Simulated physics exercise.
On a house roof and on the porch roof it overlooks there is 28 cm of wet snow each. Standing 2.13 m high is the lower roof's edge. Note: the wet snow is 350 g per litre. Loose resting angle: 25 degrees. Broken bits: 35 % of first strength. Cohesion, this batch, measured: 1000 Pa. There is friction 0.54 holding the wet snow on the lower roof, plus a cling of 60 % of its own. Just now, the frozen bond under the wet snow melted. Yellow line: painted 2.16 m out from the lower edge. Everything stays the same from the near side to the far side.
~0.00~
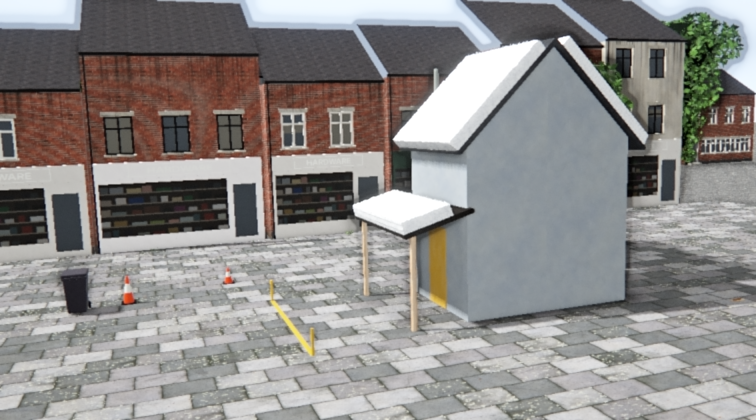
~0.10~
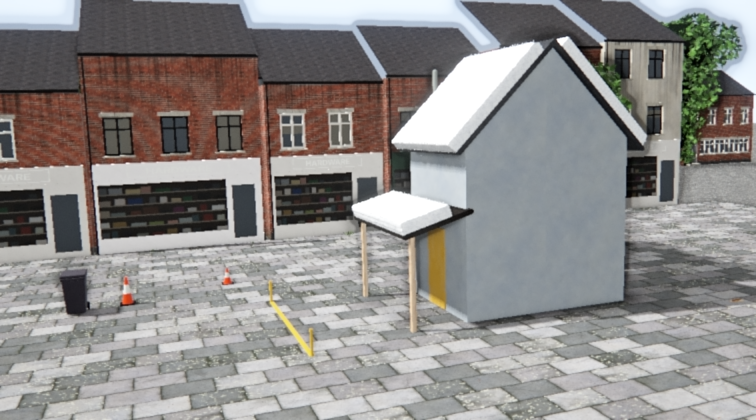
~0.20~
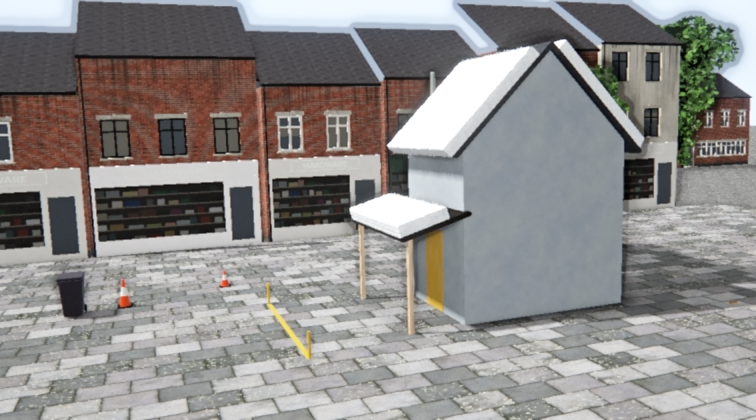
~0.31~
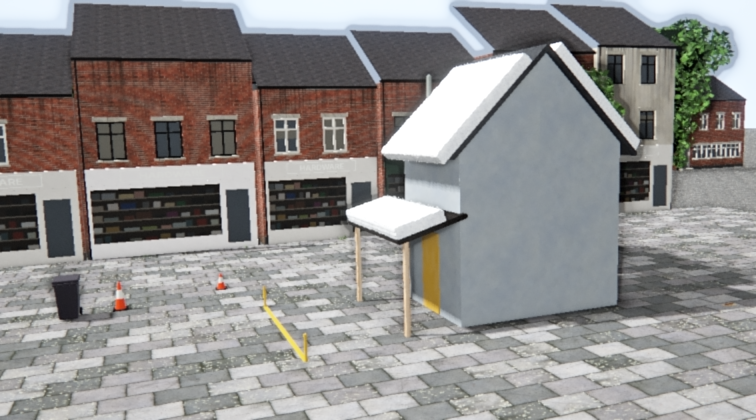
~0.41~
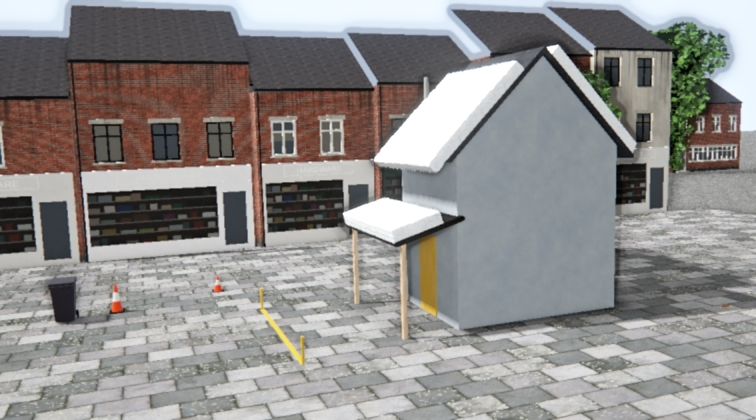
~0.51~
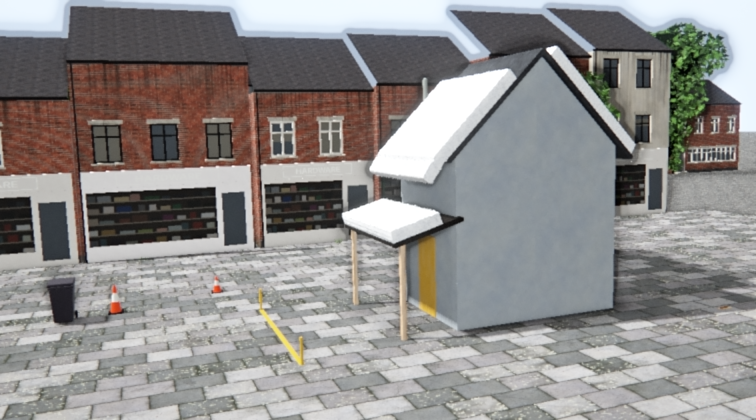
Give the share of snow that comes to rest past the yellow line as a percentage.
Roughly 35 percent.
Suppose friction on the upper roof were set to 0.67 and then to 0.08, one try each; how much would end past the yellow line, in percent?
14 %, then 40 %.
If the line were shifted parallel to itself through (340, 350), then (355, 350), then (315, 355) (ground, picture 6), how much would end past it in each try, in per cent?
In order, some 60, 70 and 45 percent would end past it.
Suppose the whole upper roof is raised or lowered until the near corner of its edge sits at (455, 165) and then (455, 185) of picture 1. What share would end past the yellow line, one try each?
In that order: 25 %, 6 %.
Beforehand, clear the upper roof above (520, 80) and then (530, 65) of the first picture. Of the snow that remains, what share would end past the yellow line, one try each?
First try 20 per cent, second try 25 per cent.
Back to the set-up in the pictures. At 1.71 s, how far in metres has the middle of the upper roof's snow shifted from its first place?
Straight-line shift: Around 5.6 m.
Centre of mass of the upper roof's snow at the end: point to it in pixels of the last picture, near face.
At about (296, 343).
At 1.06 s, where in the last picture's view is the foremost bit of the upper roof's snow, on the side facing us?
Look roughly at (377, 231).
By 1.06 s, none is below the lower edge and 0 % is past the line.
By 1.71 s, 67 % is below the lower edge and 8 % is past the line.
By 2.35 s, 78 % is below the lower edge and 35 % is past the line.
By 3.00 s, 78 % is below the lower edge and 35 % is past the line.
By 3.10 s, at the end, 78 % is below the lower edge and 35 % is past the line.
